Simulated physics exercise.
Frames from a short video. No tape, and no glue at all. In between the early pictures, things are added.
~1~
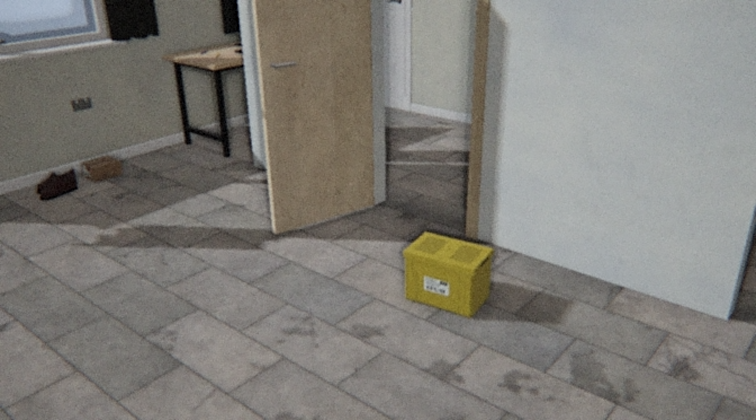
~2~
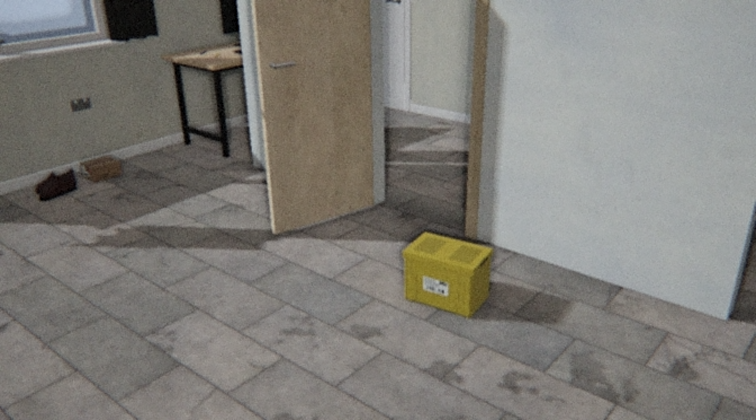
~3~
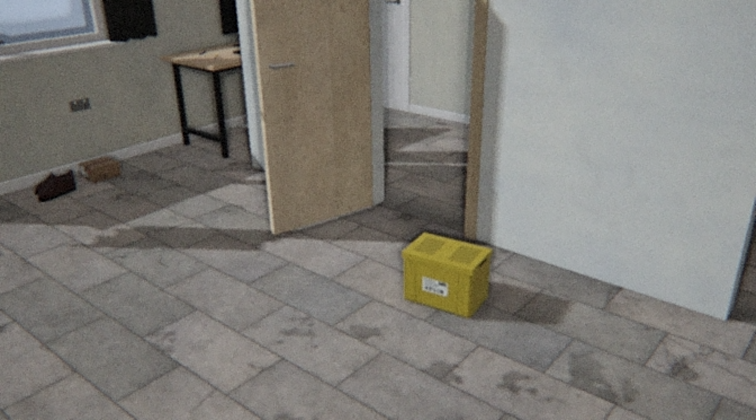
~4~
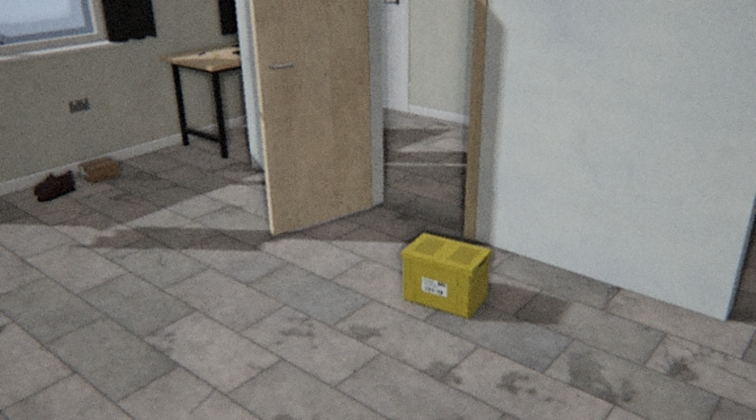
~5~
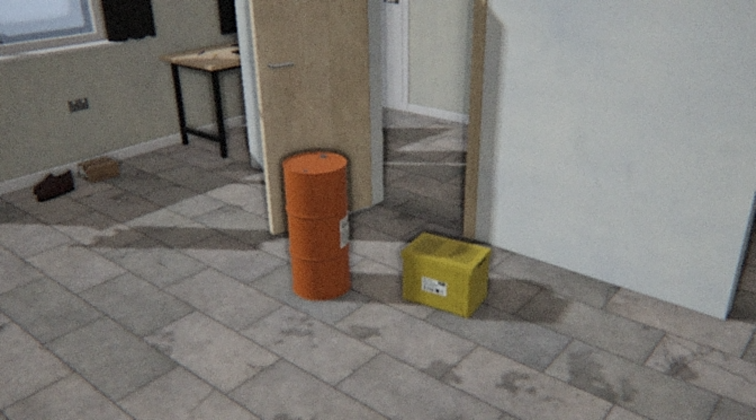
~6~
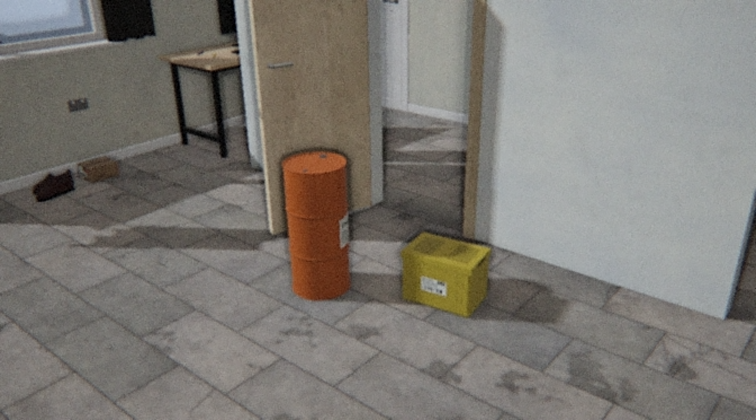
In this clip, a yellow tote sits on a tiled floor near a wide-open wooden door, and nothing visibly moves until an orange drum suddenly appears to the left of the tote, after which both remain still.
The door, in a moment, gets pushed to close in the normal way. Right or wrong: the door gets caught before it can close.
Wrong, it closes fully.
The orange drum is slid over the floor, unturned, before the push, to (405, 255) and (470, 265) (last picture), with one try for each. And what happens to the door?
In the first case it jams; in the second case it closes.
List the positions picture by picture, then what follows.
The first picture shows door wide open and still; yellow tote (448, 274).
The second picture shows door wide open and still; yellow tote (447, 275).
The third picture shows door wide open and still; yellow tote (446, 275).
The fourth picture shows door wide open and still; yellow tote (446, 275).
The fifth picture shows door wide open and still; yellow tote (446, 275).
The sixth picture shows door wide open and still; orange drum (318, 226); yellow tote (445, 275).
Then, 0.60 s after the last picture, open by 86°.
Then, 1.10 s after the last picture, open by 57°.
Then, 1.40 s after the last picture, open by 37°.
Then, 1.80 s after the last picture, open by 11°.
At rest, open by 0°; both in place. Seen from the same camera at the end, orange drum near (318, 226).
